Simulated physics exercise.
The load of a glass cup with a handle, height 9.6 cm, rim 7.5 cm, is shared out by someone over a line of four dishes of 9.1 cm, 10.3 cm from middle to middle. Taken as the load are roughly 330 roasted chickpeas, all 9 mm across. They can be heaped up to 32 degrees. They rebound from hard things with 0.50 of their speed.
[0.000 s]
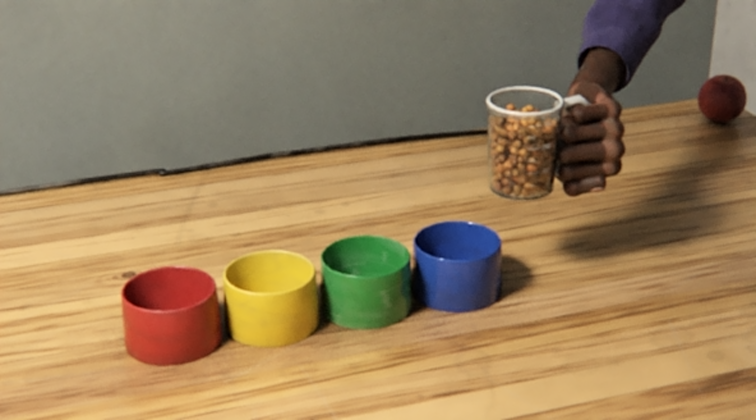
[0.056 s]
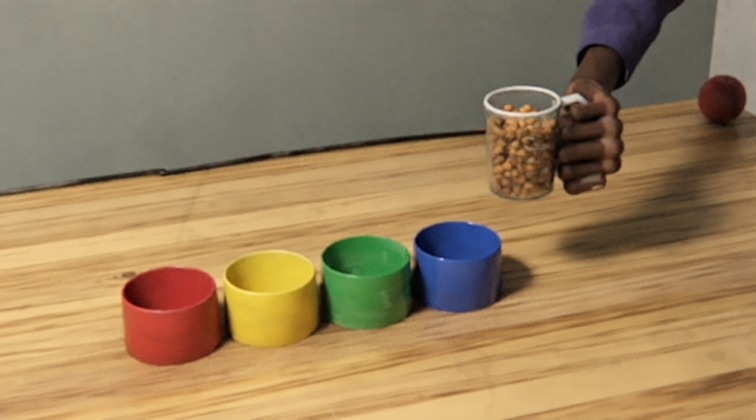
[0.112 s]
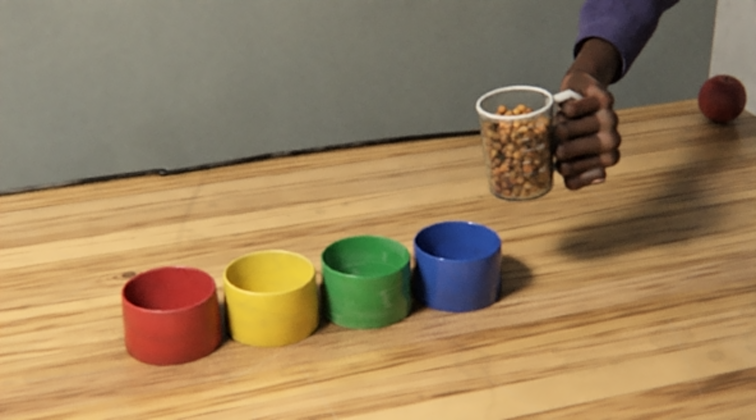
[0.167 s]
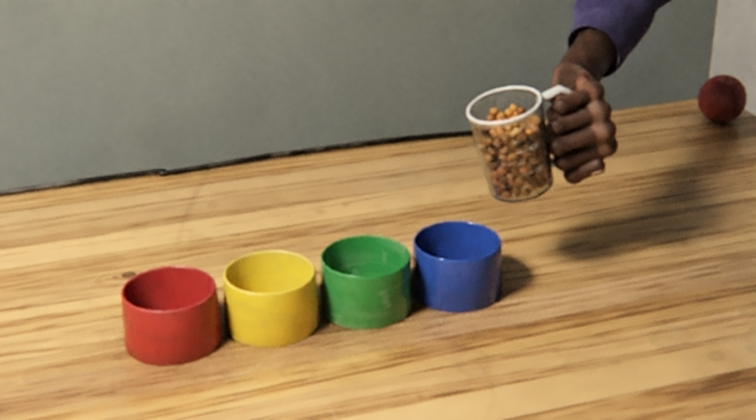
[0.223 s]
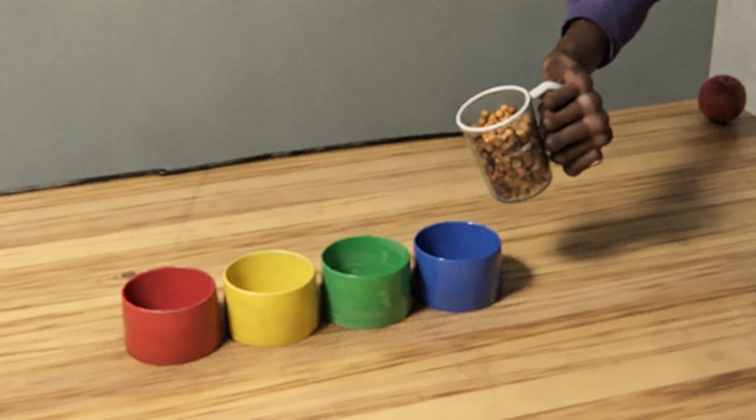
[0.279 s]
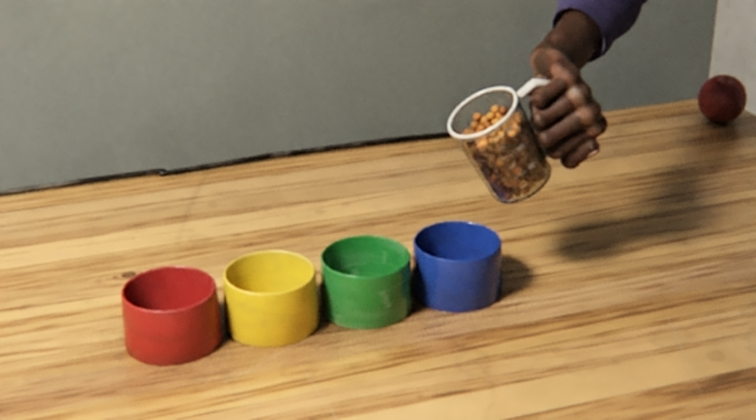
A hand tilts a clear cup of chickpeas leftward above four colourful dishes on a table.
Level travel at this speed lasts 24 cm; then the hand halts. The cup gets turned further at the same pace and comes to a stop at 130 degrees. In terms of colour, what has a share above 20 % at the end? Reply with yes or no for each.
Red dish: No, blue dish: No, green dish: Yes, yellow dish: No, counter: No.
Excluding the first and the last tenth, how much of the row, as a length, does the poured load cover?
5 cm, roughly.
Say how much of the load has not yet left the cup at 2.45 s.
Somewhere near 0 per cent.
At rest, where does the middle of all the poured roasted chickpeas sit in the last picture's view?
Approximately (362, 280) in the last picture.
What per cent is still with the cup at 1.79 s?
0 %.
Then, at 1.19 s, tilt 130 degrees; cup holds 10 %, green 90 %.
After 1.79 s, tilt 130 degrees; cup holds 0 %, green 100 %.
After 2.45 s, tilt 130 degrees; cup holds 0 %, green 100 %.
At rest (2.8 s), red 0 %, blue 0 %, green 100 %, yellow 0 %, counter 0 %.
